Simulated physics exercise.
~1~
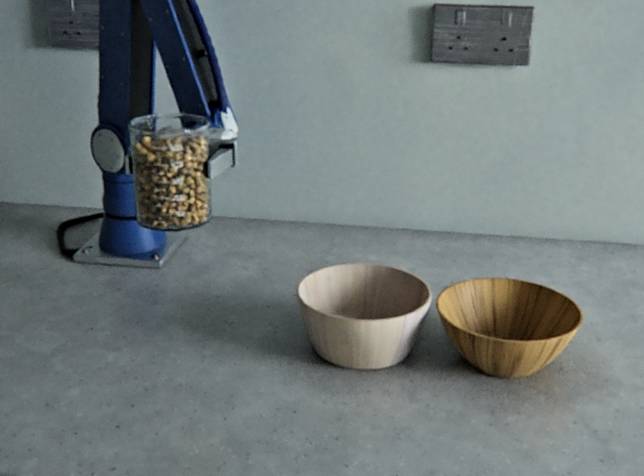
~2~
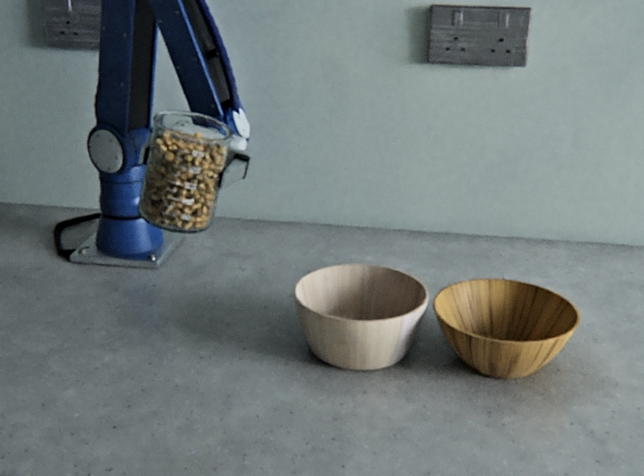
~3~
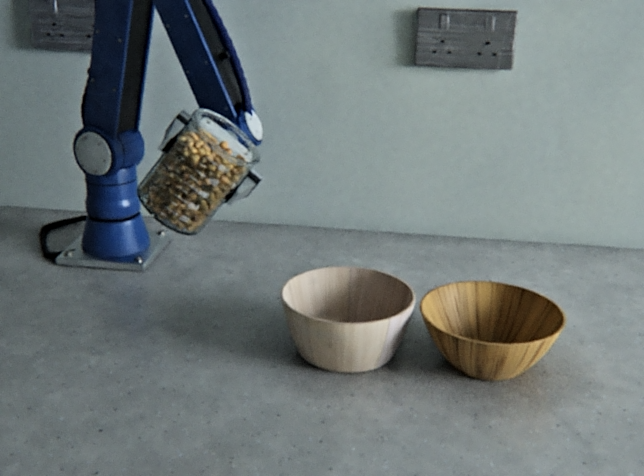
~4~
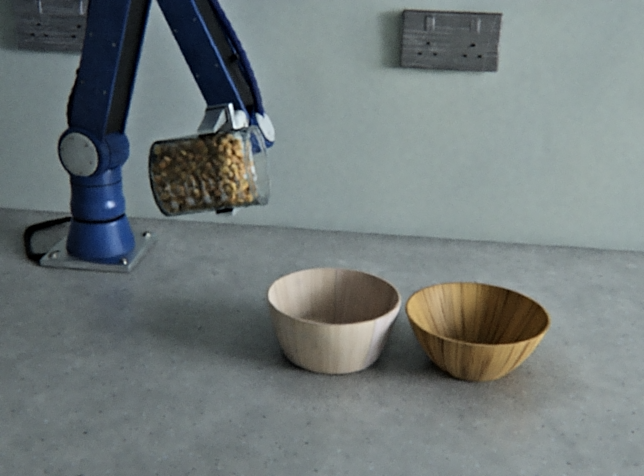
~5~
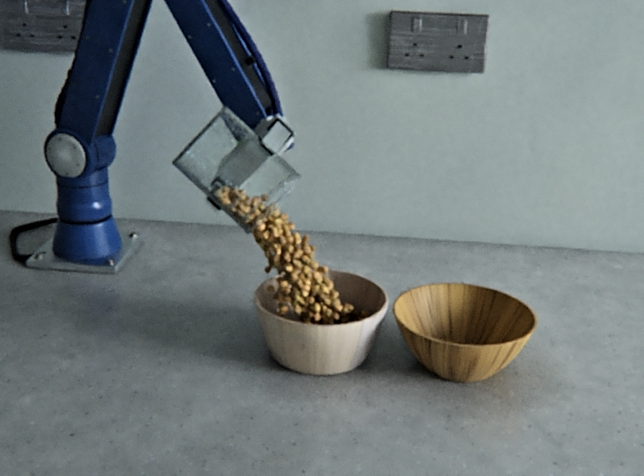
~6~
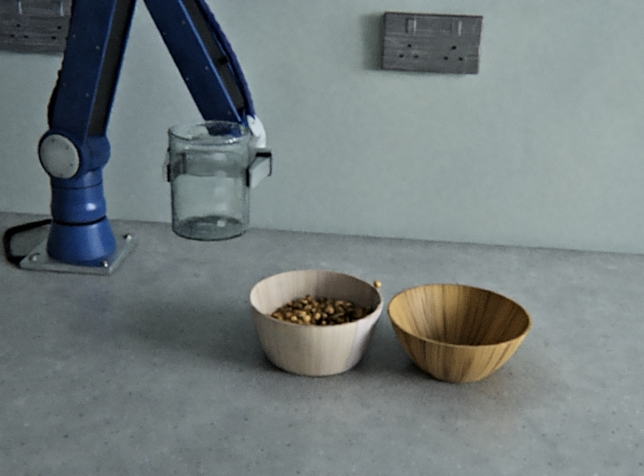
On a speckled grey countertop against a pale green wall, a blue robot arm holds a clear beaker full of dried chickpeas, with a pale wooden bowl and a browner one to its right. The arm tilts the beaker steadily to the right until it lies on its side, still holding its load. It then tips further and moves slightly right, and the chickpeas pour in a thick stream into the pale bowl. Finally the arm swings the emptied beaker back upright, leaving a heap in the pale bowl, a stray piece at its right rim, and the browner bowl looking empty.
